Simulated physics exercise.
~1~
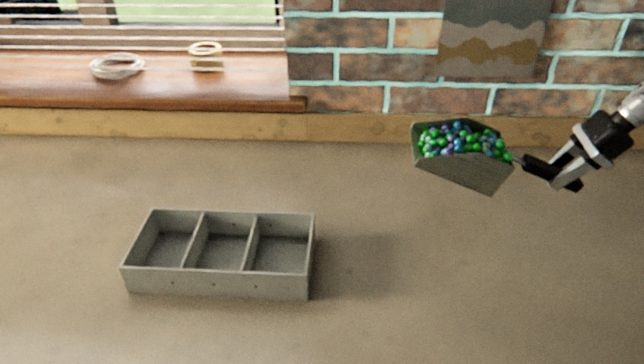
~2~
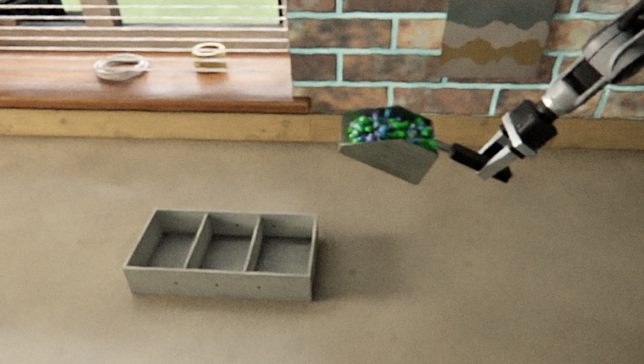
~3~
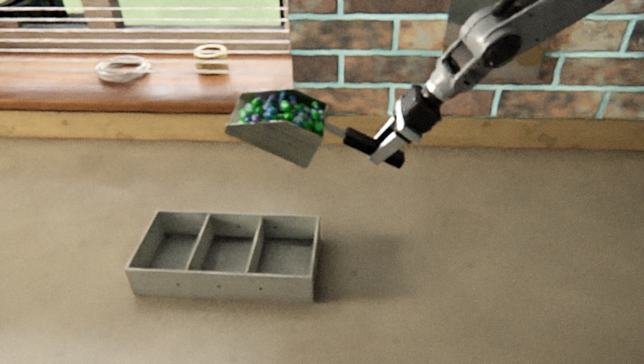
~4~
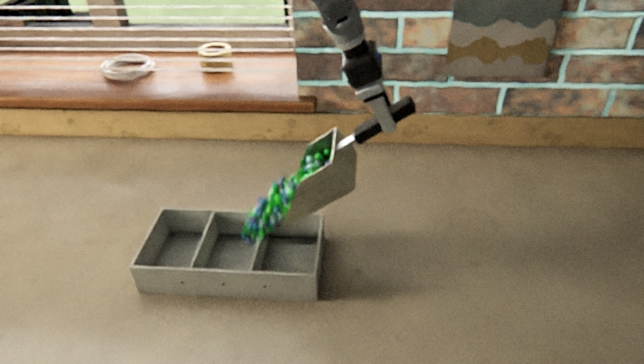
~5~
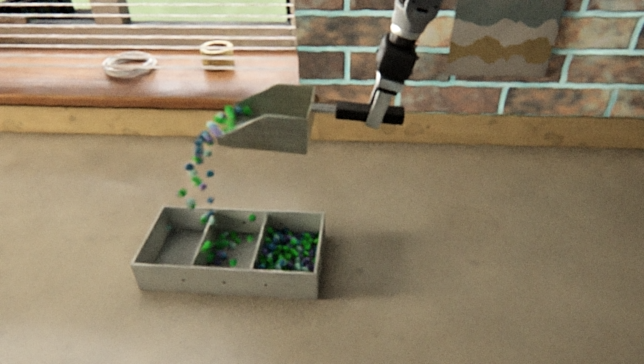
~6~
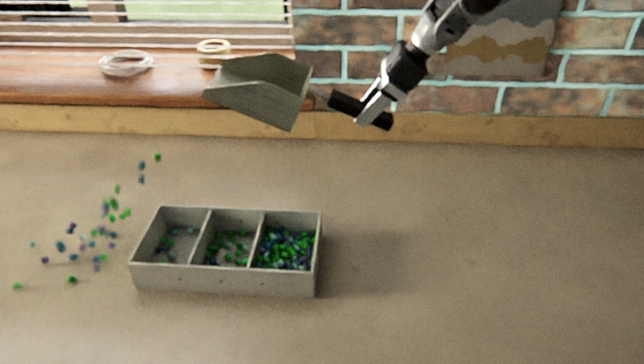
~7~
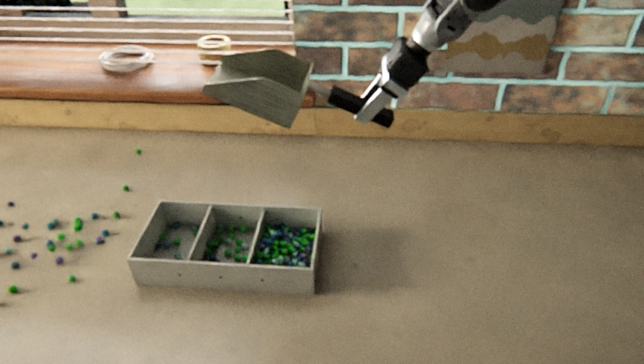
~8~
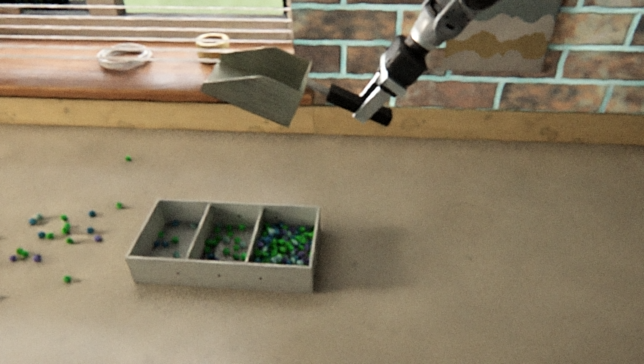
A robot arm carried a scoop of green and blue balls left over a three-part box, tipped most into the right section, then swung up and leftward, scattering some into the other sections and across the table before holding the empty scoop still.
